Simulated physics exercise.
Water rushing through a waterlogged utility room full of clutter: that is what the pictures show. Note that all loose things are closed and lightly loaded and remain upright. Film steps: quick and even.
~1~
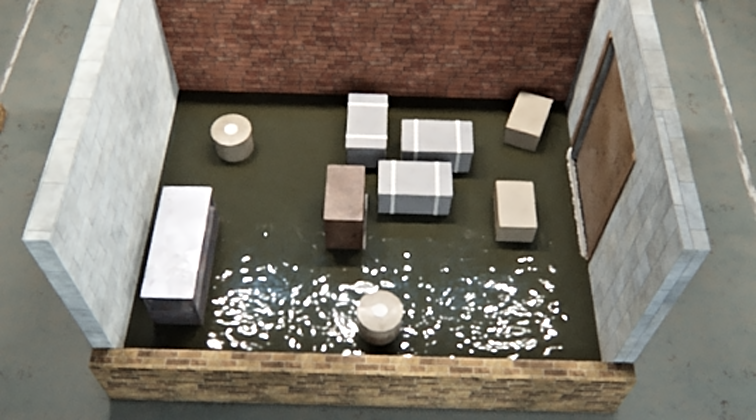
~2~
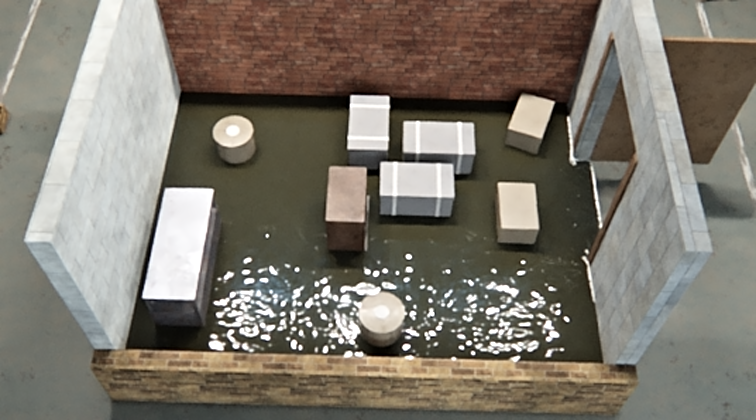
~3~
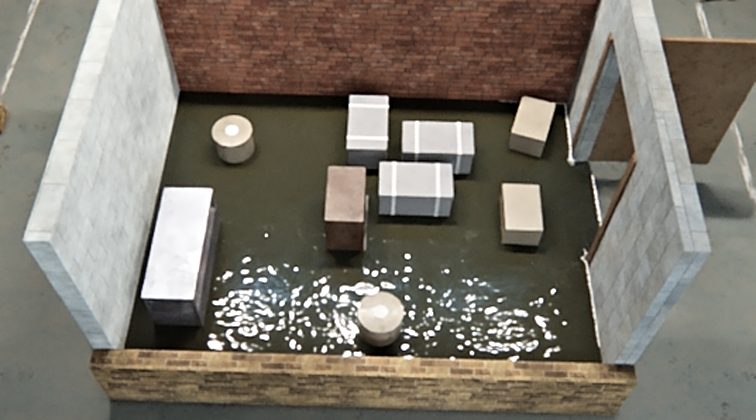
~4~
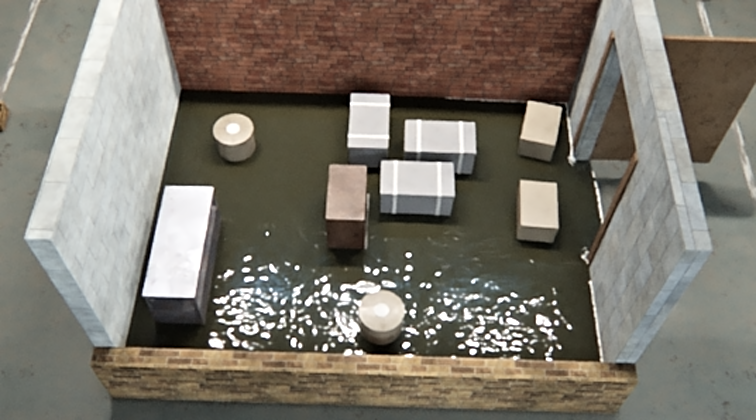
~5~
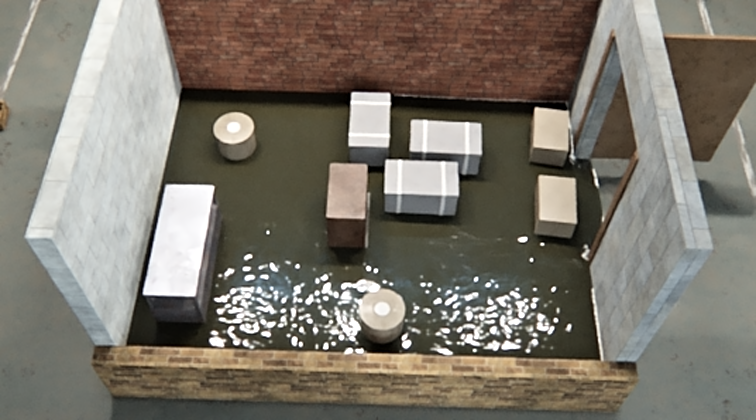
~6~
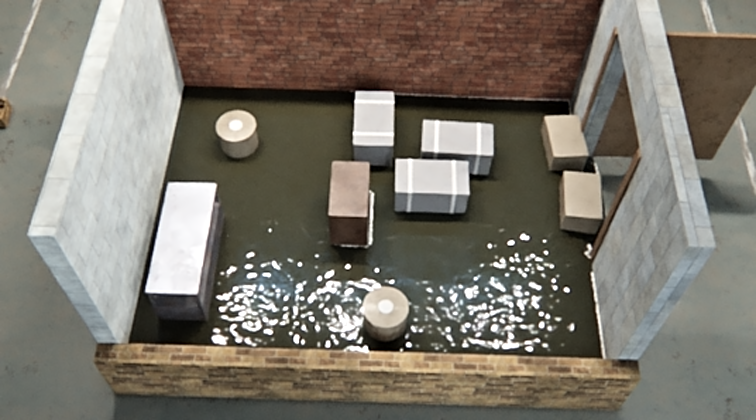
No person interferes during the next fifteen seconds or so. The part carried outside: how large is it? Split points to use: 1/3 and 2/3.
2/3 or more.
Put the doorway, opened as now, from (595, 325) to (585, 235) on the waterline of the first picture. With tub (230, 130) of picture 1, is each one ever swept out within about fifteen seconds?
My call: Stays.
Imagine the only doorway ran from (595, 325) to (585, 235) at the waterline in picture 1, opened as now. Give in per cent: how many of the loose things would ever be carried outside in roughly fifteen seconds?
I'd say some 70 in a hundred.
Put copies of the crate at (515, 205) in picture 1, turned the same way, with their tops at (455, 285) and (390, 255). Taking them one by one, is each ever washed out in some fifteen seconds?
Well, the first one ends up flushed out, and the second one ends up flushed out.
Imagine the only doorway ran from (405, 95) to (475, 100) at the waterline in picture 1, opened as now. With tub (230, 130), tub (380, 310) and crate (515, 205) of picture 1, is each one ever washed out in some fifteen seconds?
Outcome by item: Retained / retained / retained.
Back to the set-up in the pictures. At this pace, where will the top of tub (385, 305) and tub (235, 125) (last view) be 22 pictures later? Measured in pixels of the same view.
I'd expect them close to (522, 262) and (293, 123).
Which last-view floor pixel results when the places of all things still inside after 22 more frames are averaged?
At about (400, 211).
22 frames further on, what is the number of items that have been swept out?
The number works out to 5.
A moment on, 2 of 7 are out; 5 afloat.
Next, 3 of 7 are out; 4 afloat.
Later, 5 of 7 are out; 2 afloat.
In the end, 6 of 7 are out; 1 afloat.
